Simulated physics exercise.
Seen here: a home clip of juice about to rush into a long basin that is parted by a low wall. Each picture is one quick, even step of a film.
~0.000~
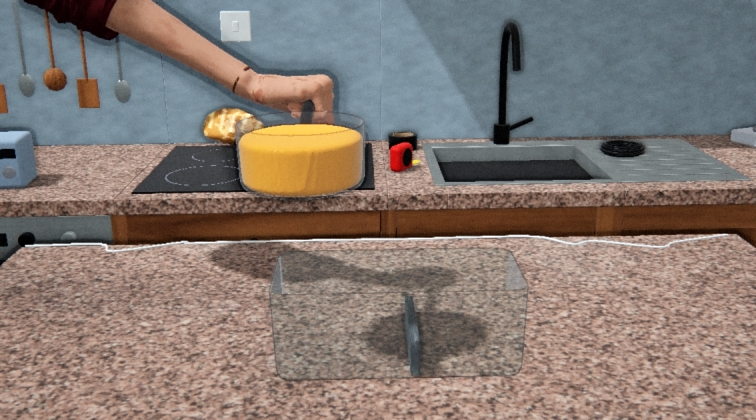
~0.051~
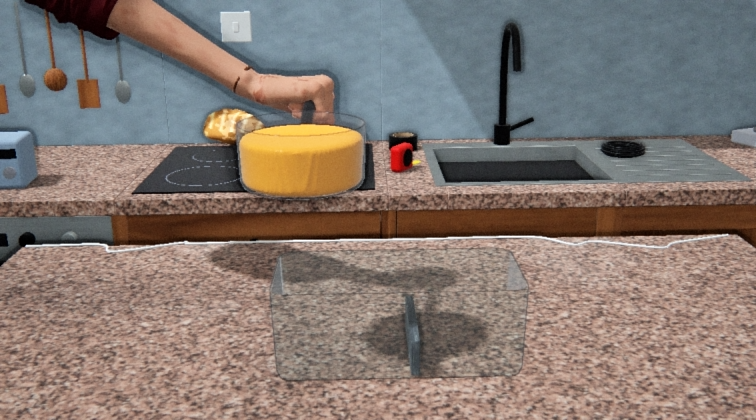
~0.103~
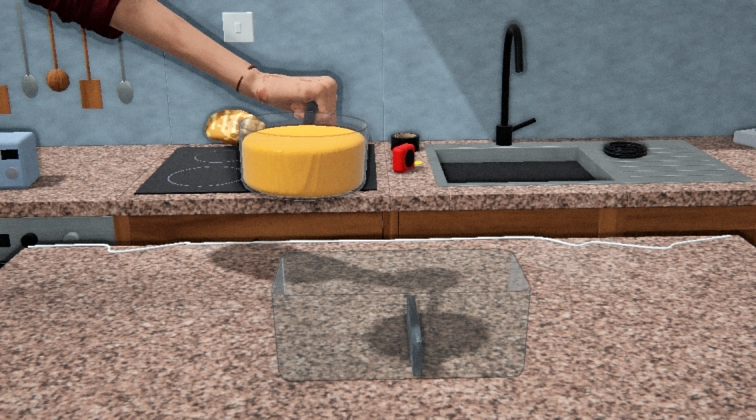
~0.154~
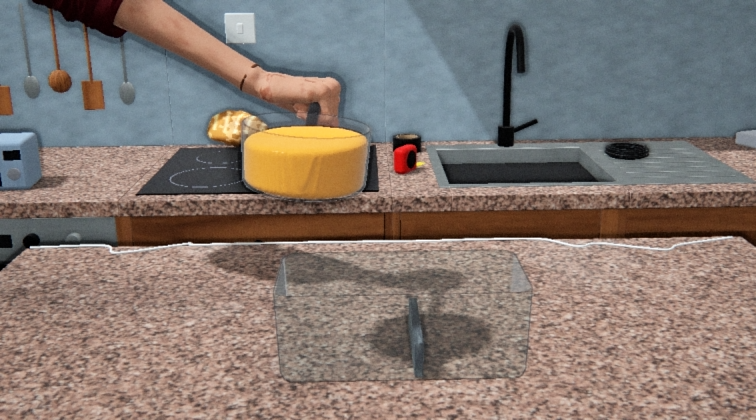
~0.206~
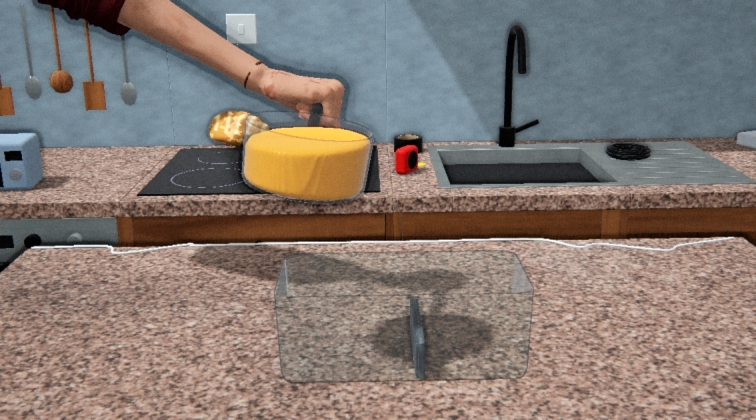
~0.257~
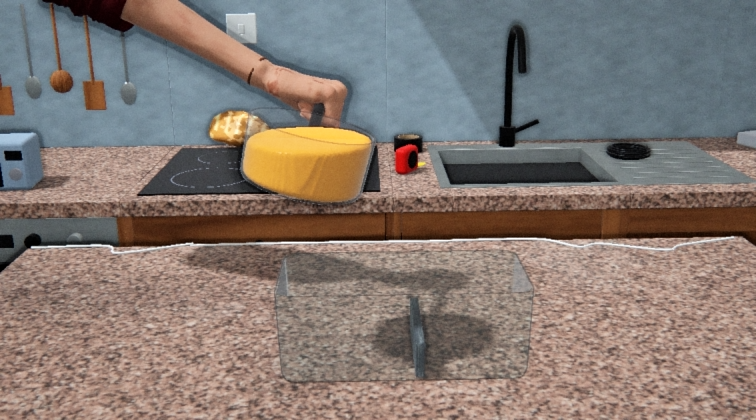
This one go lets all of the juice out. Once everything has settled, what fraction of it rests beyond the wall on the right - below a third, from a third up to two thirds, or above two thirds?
The share right of the wall ends up within a third to two thirds.
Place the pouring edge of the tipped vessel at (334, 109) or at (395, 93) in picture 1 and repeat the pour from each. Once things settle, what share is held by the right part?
Roughly 30 per cent, then roughly 75 per cent.
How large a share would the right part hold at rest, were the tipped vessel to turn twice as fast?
Around 35 percent.
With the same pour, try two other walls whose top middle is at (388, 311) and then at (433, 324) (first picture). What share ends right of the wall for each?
First try: Roughly 75 per cent; second try: 35 per cent.
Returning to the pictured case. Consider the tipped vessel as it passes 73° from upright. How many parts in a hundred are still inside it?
Near 50 percent is still in there.
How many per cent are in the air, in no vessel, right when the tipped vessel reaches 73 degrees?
About 35 per cent.
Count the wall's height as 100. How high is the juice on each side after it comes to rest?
Once it settles, the left reaches around 40 and the right around 70.
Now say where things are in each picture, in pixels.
In the first picture, it leans 0°; its right rim is at (364, 123); the juice meets the walls at (240, 138) and (362, 135); the long basin's rim runs from (275, 273) to (519, 269); the wall's top is at (412, 318).
In the second picture, it leans 1°; its right rim is at (365, 124); the juice meets the walls at (241, 138) and (363, 136).
In the third picture, it leans 2°; its right rim is at (368, 127); the juice meets the walls at (244, 138) and (366, 137).
In the fourth picture, it leans 5°; its right rim is at (371, 131); the juice meets the walls at (245, 138) and (368, 139).
In the fifth picture, it leans 9°; its right rim is at (373, 136); the juice meets the walls at (248, 139) and (370, 140).
In the sixth picture, it leans 14°; its right rim is at (375, 141); the juice meets the walls at (248, 139) and (371, 140).
By 0.67 s the tilt is 73° and 49 per cent is still to pour, 2 is left of the wall and 12 right of it.
By 0.98 s the tilt is 108° and 6 per cent is still to pour, 28 is left of the wall and 57 right of it.
By 1.29 s the tilt is 114° and 0 per cent is still to pour, 41 is left of the wall and 58 right of it.
By 1.64 s the tilt is 114° and 0 per cent is still to pour, 41 is left of the wall and 58 right of it.
At rest 41 per cent lies left of the wall, 58 right of it and 1 outside.
